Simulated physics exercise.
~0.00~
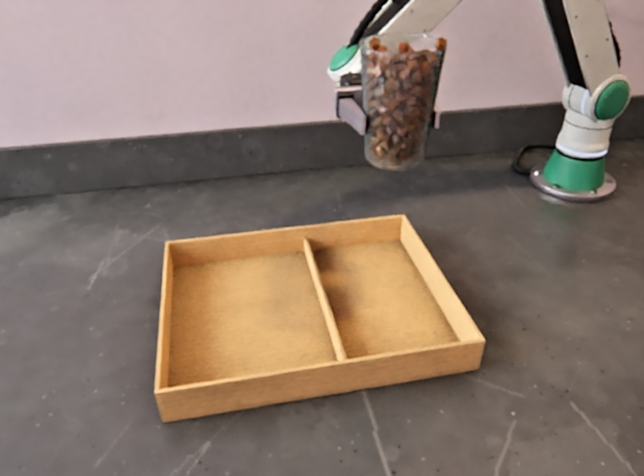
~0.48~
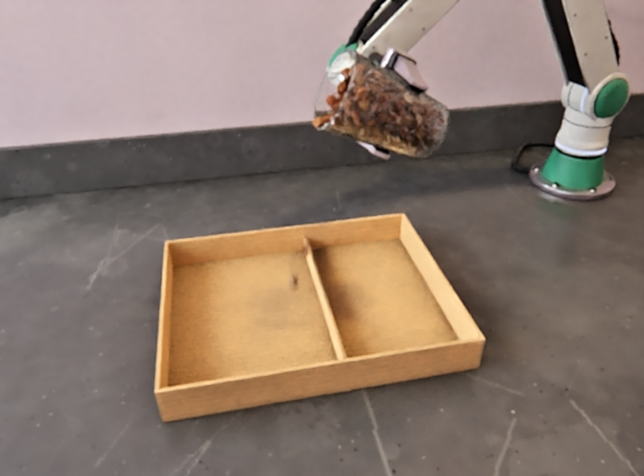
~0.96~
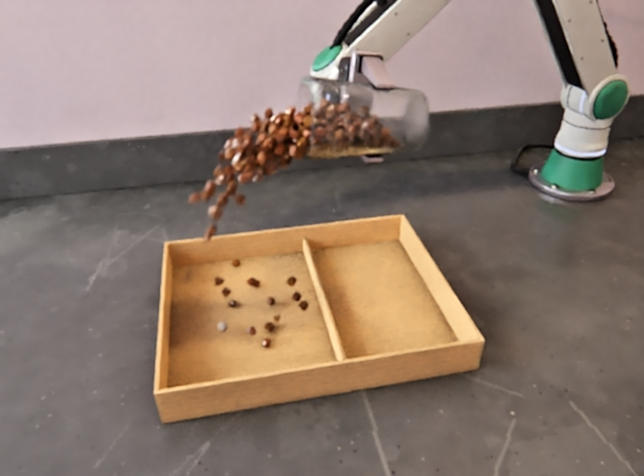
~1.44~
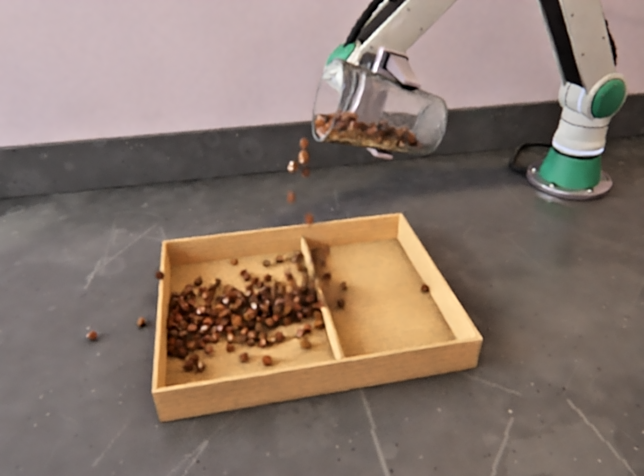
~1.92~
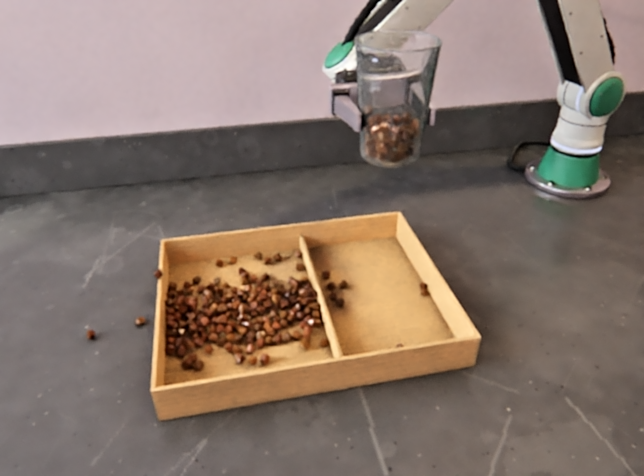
Robot arm tipping a clear beaker of brown pellets into a divided wooden tray, mostly its left part, then righting it partly full.
